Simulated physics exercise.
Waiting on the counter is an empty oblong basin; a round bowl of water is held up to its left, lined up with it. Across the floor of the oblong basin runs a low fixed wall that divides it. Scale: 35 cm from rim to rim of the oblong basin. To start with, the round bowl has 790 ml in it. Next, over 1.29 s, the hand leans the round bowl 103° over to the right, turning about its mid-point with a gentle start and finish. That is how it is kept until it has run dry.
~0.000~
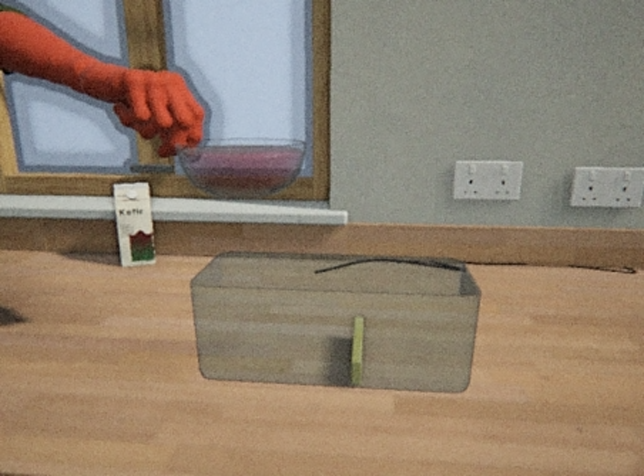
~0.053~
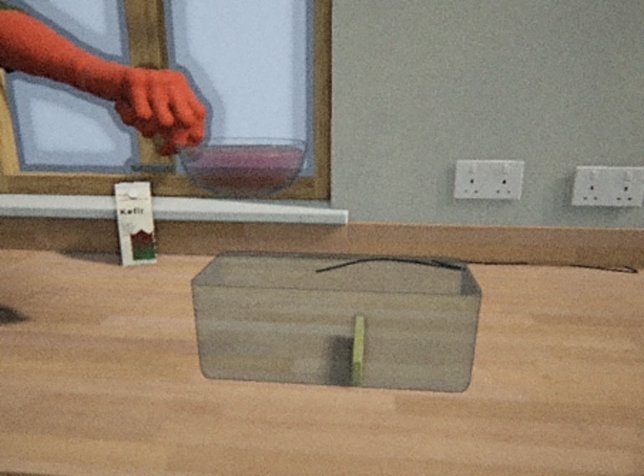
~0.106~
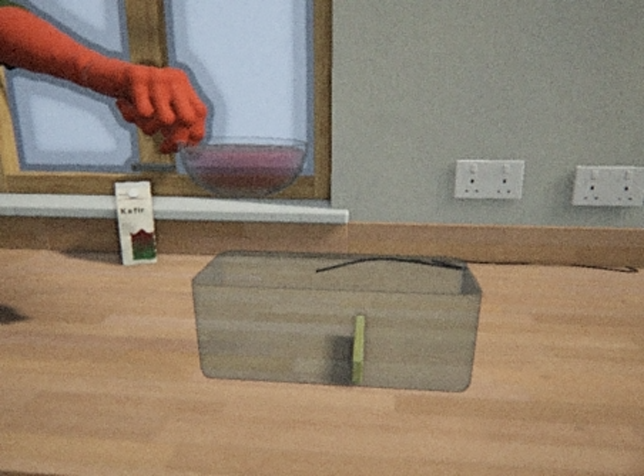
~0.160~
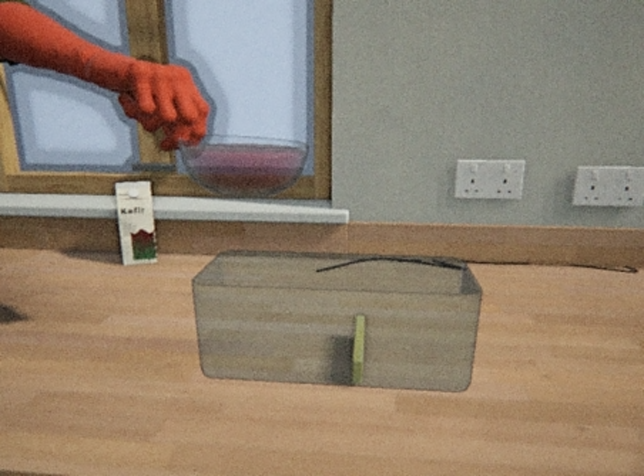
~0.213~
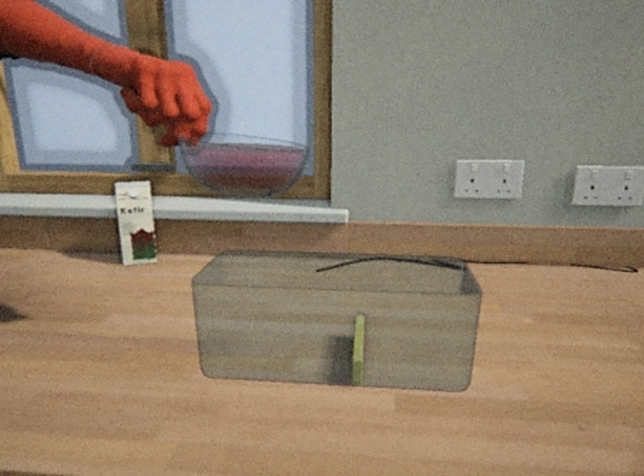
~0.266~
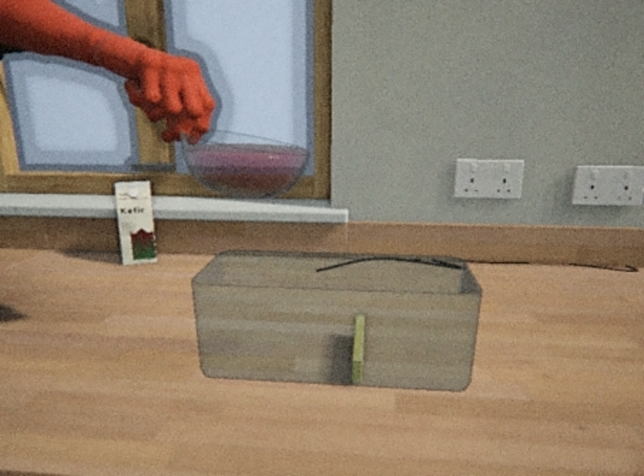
A red hand slightly tilts a clear round bowl rightward above an oblong basin on the counter.
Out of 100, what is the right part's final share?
About 52 out of 100.
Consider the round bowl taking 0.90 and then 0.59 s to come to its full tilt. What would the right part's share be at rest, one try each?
Result: 50 per cent, then 35 per cent.
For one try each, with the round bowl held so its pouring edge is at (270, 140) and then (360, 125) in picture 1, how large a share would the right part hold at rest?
Around 10 per cent first, around 80 per cent next.
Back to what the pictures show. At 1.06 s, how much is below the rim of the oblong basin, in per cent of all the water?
92 %, more or less.
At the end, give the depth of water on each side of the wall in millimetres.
The left side settles near 14 mm and the right side near 22 mm.
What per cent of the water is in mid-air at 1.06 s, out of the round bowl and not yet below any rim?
Near 5 per cent, I'd say.
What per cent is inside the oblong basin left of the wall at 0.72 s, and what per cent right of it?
Left roughly 9 per cent, right roughly 18.
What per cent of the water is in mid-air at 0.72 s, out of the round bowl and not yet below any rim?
Close to 36 per cent, I'd say.
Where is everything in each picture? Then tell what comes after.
In the first frame, tilt 0°; pouring edge (305, 145); surface from (186, 149) to (303, 150); the oblong basin's rim runs from (206, 268) to (471, 277); the wall's top is at (358, 338).
In the second frame, tilt 0°; pouring edge (306, 144); surface from (187, 149) to (304, 151).
In the third frame, tilt 2°; pouring edge (307, 145); surface from (188, 147) to (305, 151).
In the fourth frame, tilt 4°; pouring edge (308, 148); surface from (189, 147) to (305, 152).
In the fifth frame, tilt 7°; pouring edge (308, 151); surface from (189, 147) to (306, 151).
In the sixth frame, tilt 10°; pouring edge (309, 155); surface from (191, 147) to (308, 152).
Then, 0.72 s in, the tilt is 61° and 38 per cent is still to pour, 9 is left of the wall and 18 right of it.
Then, 1.06 s in, the tilt is 95° and 2 per cent is still to pour, 40 is left of the wall and 53 right of it.
Then, 1.41 s in, the tilt is 103° and 0 per cent is still to pour, 47 is left of the wall and 53 right of it.
Then, 1.79 s in, the tilt is 103° and 0 per cent is still to pour, 47 is left of the wall and 53 right of it.
Finally, 47 per cent lies left of the wall, 52 right of it and 0 outside.
